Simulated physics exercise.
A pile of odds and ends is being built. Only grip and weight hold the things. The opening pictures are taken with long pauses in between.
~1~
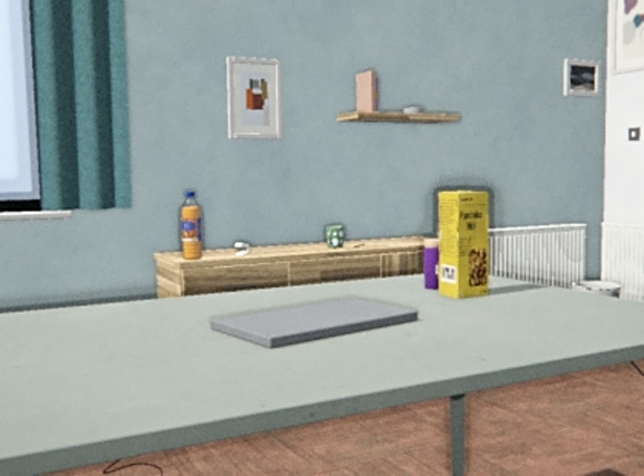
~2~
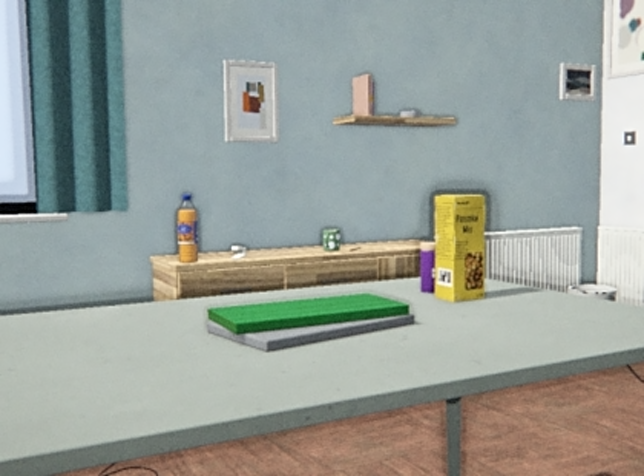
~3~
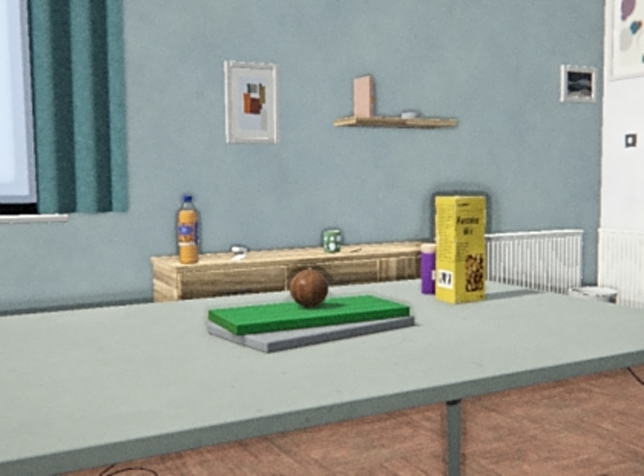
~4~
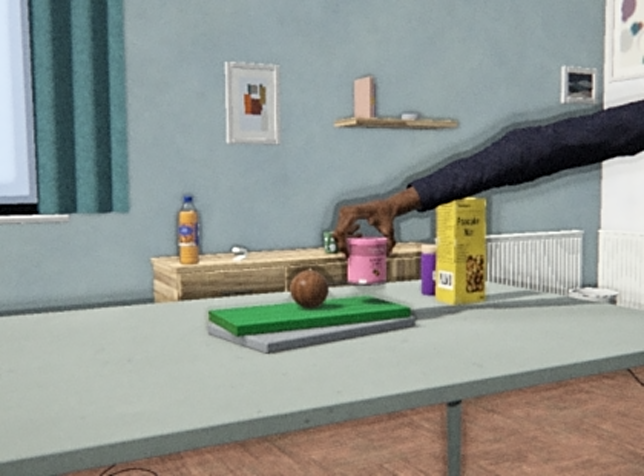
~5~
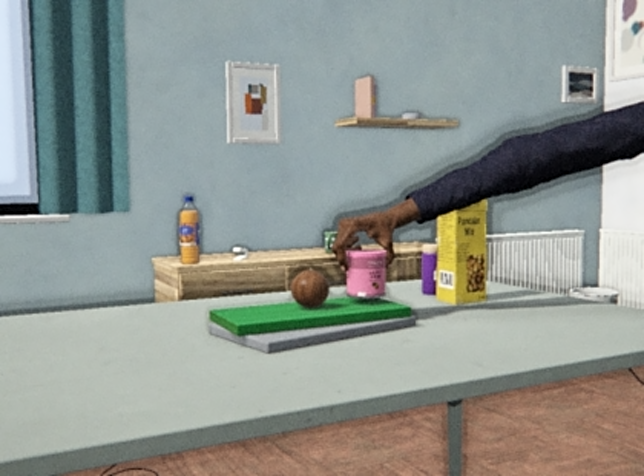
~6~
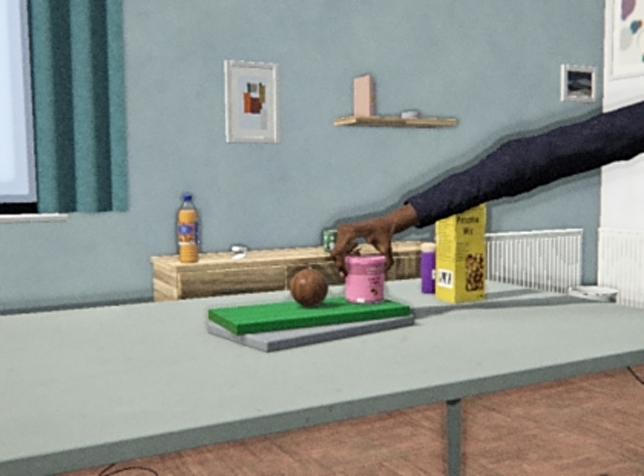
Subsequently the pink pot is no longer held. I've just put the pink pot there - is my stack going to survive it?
Yes, my guess is a success.
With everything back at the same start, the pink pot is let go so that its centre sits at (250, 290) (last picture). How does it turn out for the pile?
Well, it is fine after that.
Then, 0.60 s on from there, no change.
Then, 1.60 s on from there, pink pot resting near (365, 279).
In the end, all 6 unmoved. At the end, from the last picture's camera, pink pot near (365, 279). The pile holds.
